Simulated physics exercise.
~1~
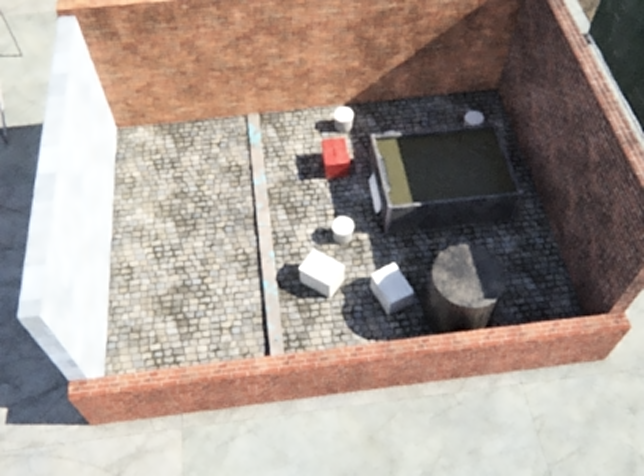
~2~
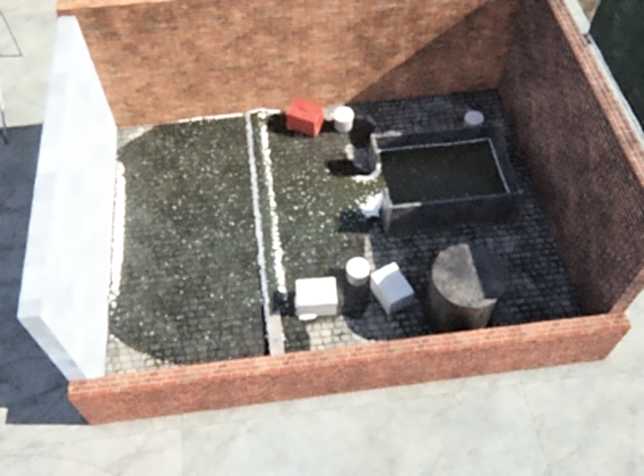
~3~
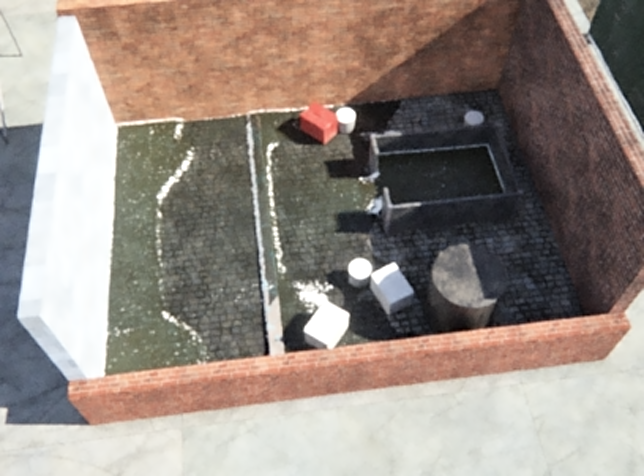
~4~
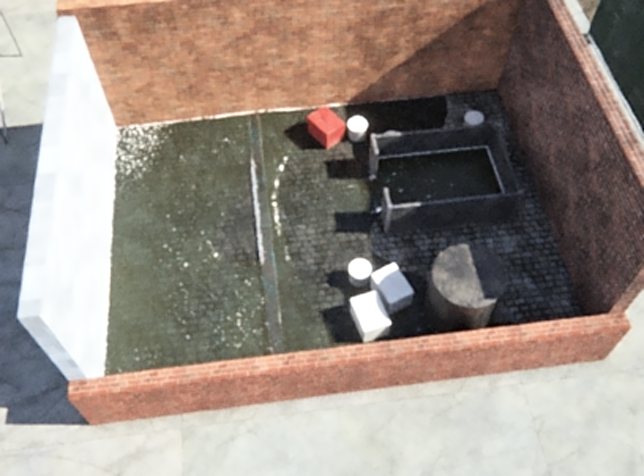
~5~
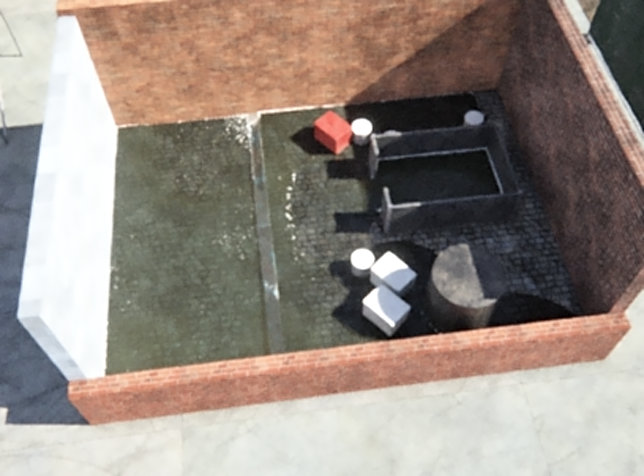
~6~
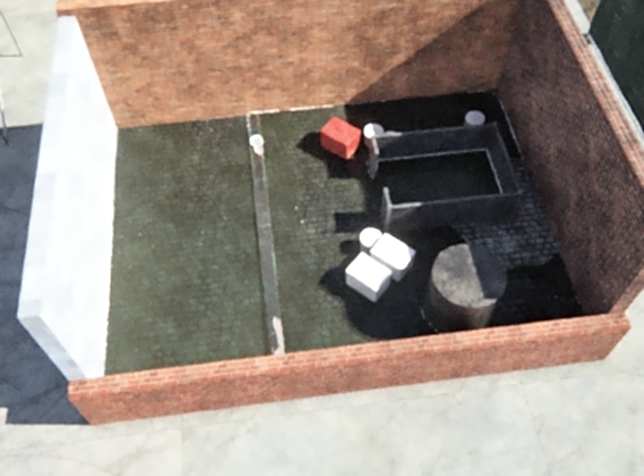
Walled cobbled yard with water bursting from a tank, spreading past a low kerb, and leaving the shifted red chest short of it.
